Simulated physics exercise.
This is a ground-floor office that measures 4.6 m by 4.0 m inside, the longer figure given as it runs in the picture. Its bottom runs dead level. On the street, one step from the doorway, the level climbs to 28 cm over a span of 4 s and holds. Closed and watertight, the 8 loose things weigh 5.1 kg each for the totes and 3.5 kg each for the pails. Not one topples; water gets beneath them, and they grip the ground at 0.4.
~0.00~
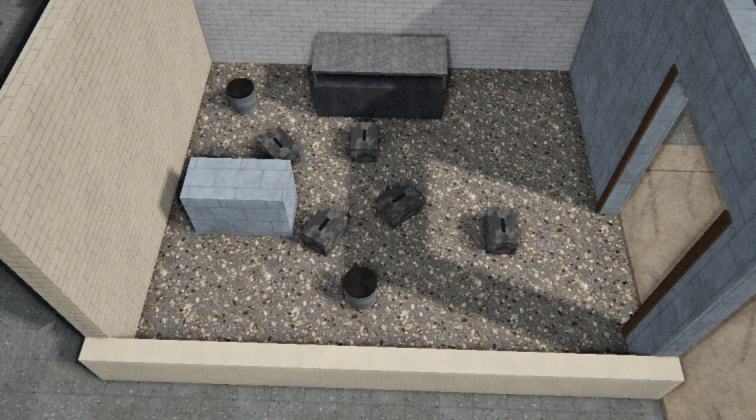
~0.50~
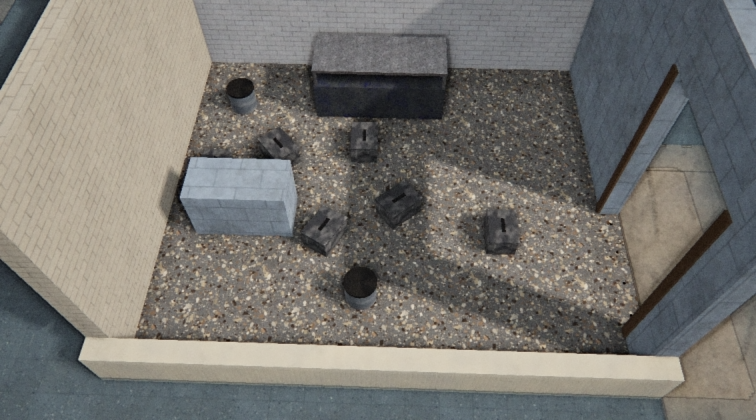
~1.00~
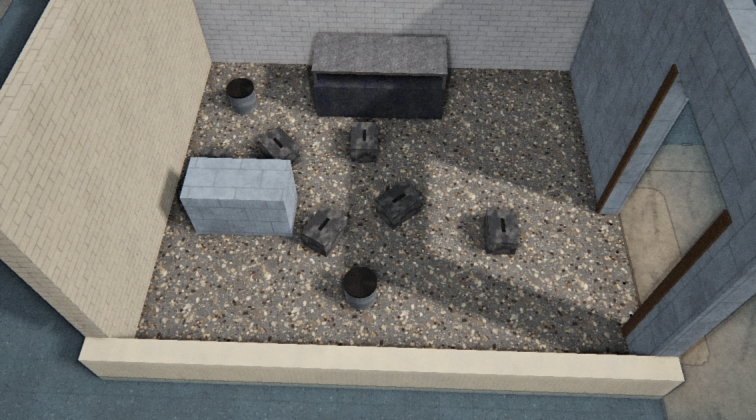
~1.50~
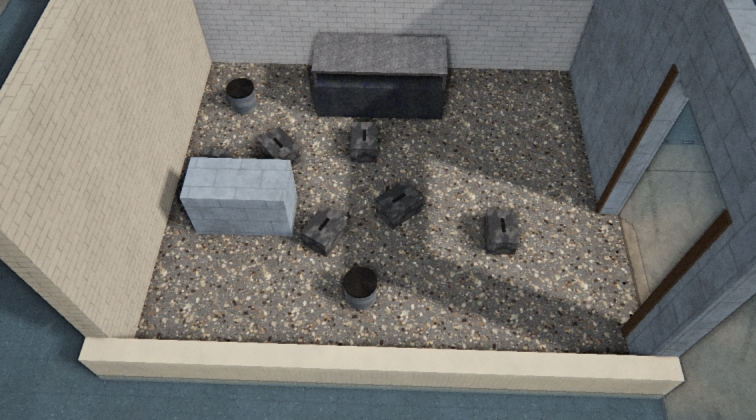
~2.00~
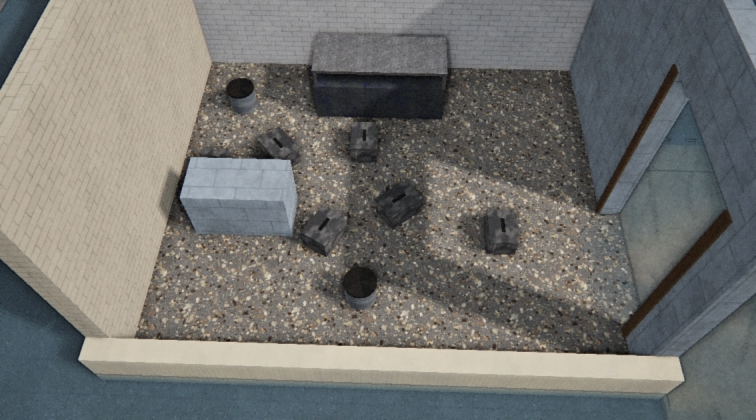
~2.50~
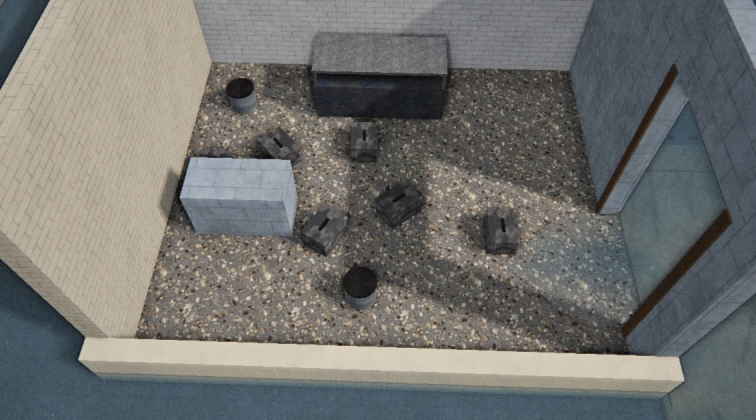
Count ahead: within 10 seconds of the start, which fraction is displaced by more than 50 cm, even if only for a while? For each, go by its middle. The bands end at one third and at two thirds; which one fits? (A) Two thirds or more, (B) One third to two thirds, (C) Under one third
Two thirds or more.
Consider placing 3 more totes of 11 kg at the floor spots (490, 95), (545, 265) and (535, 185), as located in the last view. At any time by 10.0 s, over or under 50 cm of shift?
Inside the limit, then above the limit, then inside the limit.
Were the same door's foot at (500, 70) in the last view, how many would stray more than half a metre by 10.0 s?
The count would be 4.
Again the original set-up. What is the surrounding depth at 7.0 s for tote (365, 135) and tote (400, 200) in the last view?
10 and 10 cm.
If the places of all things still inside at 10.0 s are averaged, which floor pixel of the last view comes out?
Roughly at (275, 106).
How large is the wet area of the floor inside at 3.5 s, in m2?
I'd estimate close to 4.0 m2.
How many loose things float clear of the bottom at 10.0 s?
The number is 8.
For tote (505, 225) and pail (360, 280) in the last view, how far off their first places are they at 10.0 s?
In that order: 300 cm, 300 cm.
After 3.5 s 1 of 8 are over 50 cm from their spots; 0 afloat.
After 4.5 s 1 of 8 are over 50 cm from their spots; 0 afloat.
After 7.0 s 6 of 8 are over 50 cm from their spots; 8 afloat.
After 10.0 s 7 of 8 are over 50 cm from their spots, and 7 have been at some point; 8 afloat.
